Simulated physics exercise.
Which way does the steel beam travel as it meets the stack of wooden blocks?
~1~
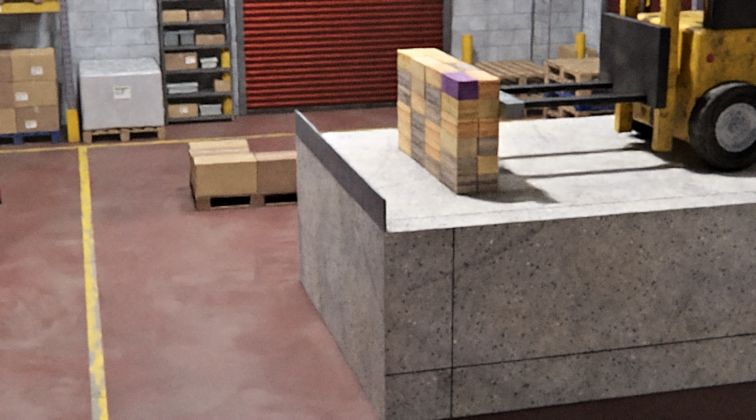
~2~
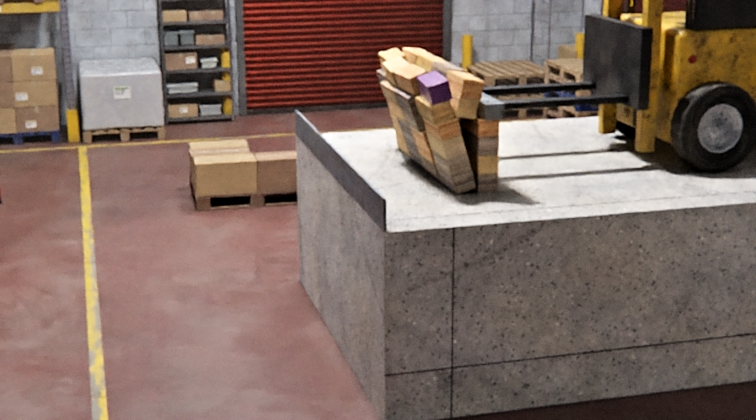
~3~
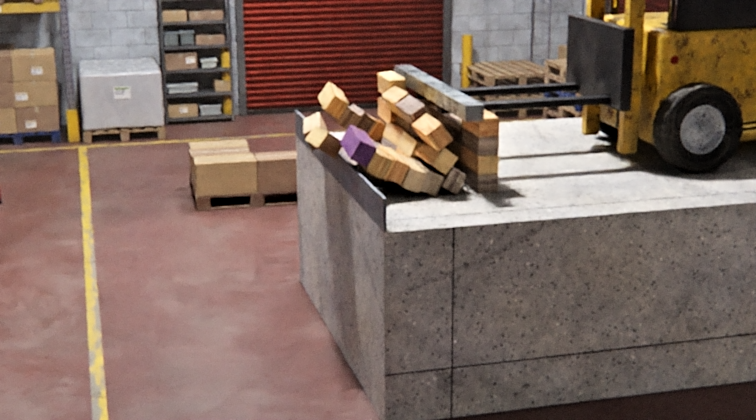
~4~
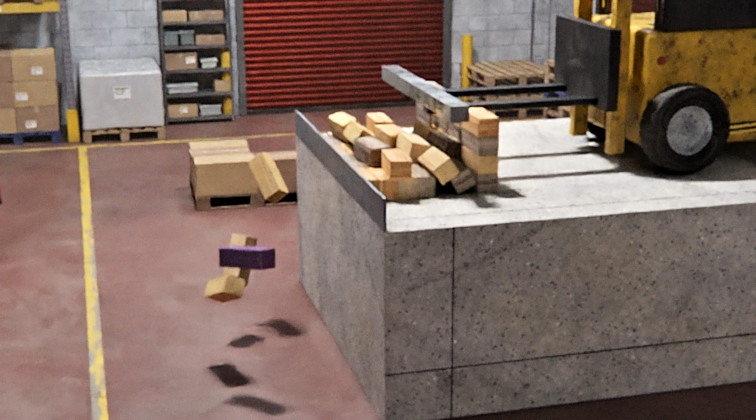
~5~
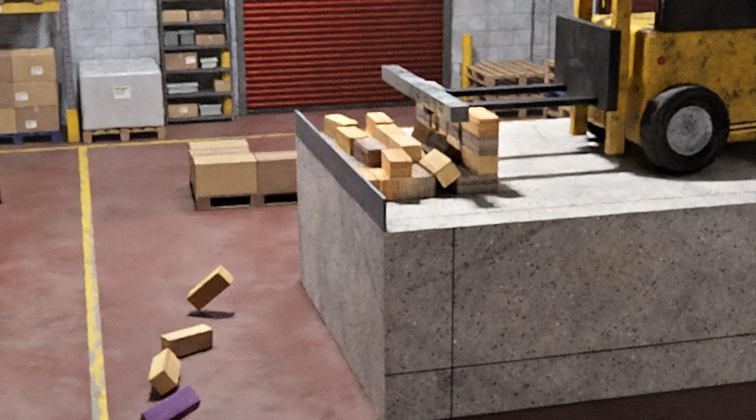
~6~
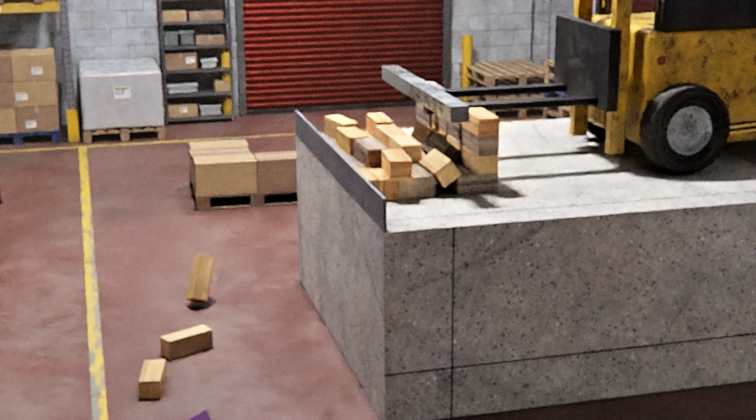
The beam travels to the left, pushed along by the lift truck towards the platform's edge with the low board.
A yellow lift truck with a grey steel beam stands at the right on a raised concrete platform in a warehouse, seen from a fixed, slightly high viewpoint. Before it stands a neat stack of tan wooden blocks with one purple block on top, near a low dark board along the platform's left edge. The truck drives the beam into the stack, which leans left, breaks apart and tumbles against the board. Four blocks, the purple one among them, drop over the edge and tumble across the reddish floor. The truck stops, leaving most blocks heaped on the platform and the purple one almost out of view at the bottom.
